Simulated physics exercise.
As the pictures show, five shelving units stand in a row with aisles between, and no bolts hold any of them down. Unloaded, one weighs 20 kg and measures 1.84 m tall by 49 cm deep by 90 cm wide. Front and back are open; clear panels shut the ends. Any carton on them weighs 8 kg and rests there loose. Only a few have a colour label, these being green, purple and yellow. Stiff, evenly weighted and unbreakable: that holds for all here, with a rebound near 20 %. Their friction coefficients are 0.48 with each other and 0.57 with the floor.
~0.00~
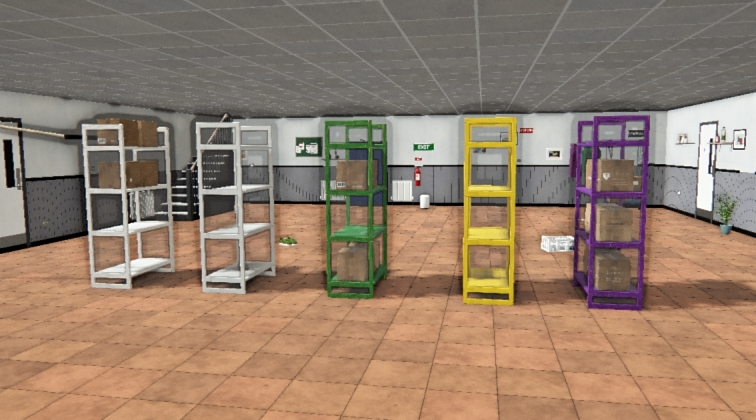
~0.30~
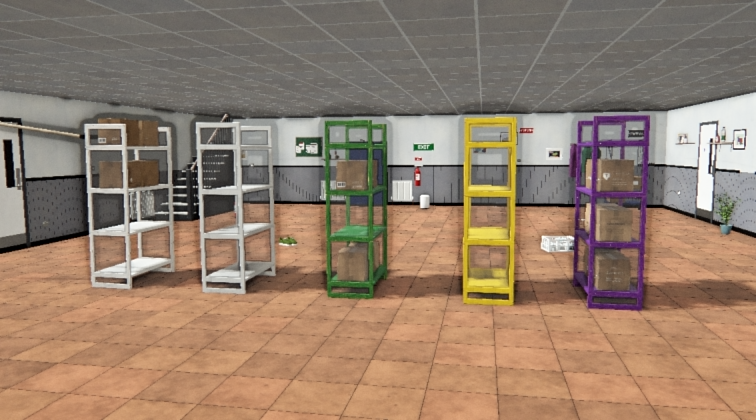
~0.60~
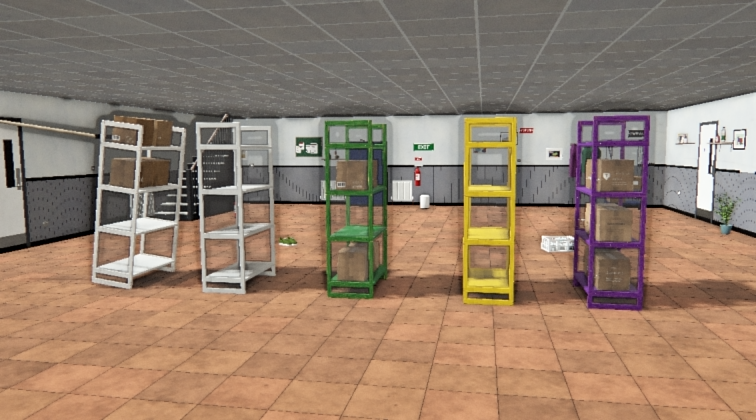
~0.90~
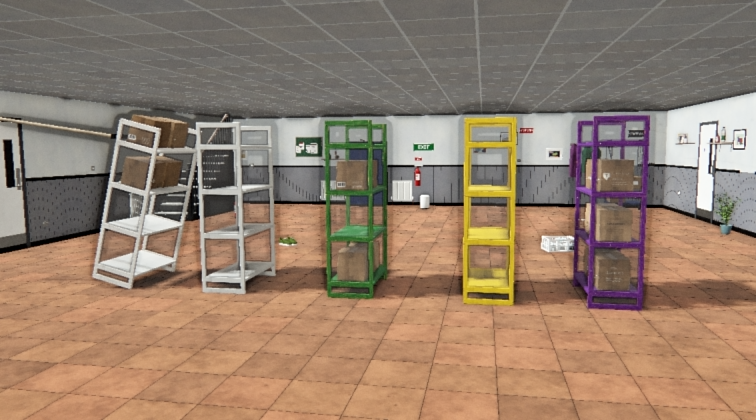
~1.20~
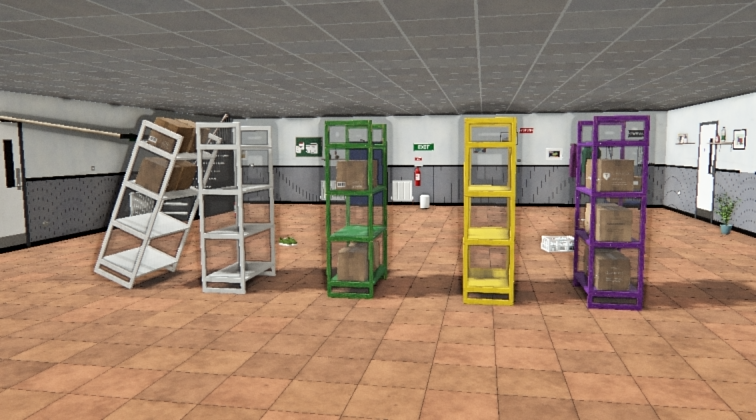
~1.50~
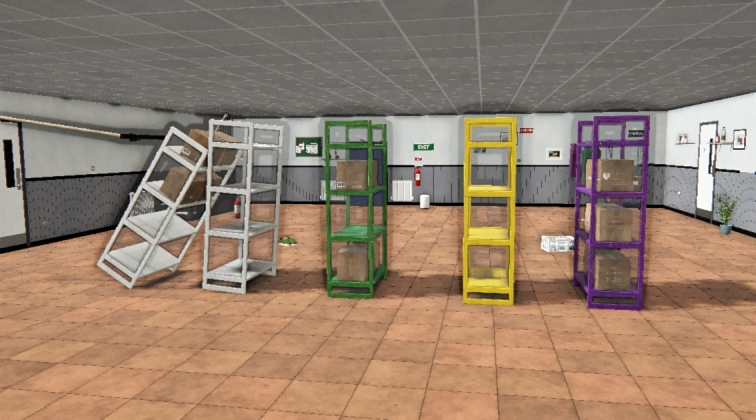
To begin with, five shelving units stand upright in a row, with a pole at the left near the first white one. The pole pushes and that unit tips rightward with its boxes, leaning steeply into the second white unit, which tilts slightly, while the green, yellow and purple units stay still.
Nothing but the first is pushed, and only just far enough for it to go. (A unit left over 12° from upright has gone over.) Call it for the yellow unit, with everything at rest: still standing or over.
Falls.
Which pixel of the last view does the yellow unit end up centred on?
Look near (536, 207) in the last frame.
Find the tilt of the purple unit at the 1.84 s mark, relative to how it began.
Measured against how it began, the tilt is near 0 degrees.
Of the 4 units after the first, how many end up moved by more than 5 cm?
Number shifted: 4.
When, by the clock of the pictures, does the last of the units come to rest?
Close to 5.5 seconds, I'd say.
By 1.84 s, 4 cartons spilt or dropped; 1 of the 4 other units over; yellow unit unmoved.
By 2.36 s, 4 cartons spilt or dropped; 2 of the 4 other units over; yellow unit unmoved; green unit tilted 14°.
By 3.54 s, 8 cartons spilt or dropped; 3 of the 4 other units over; yellow unit tilted 24°; green unit tilted 51°.
When it is over (5.7 s), 8 cartons spilt or dropped; 3 of the 4 other units over; yellow unit tilted 25°; green unit tilted 52°; purple unit tilted 5°. One left standing. In pixels of the last frame, middles, yellow unit near (536, 207), green unit near (435, 222).
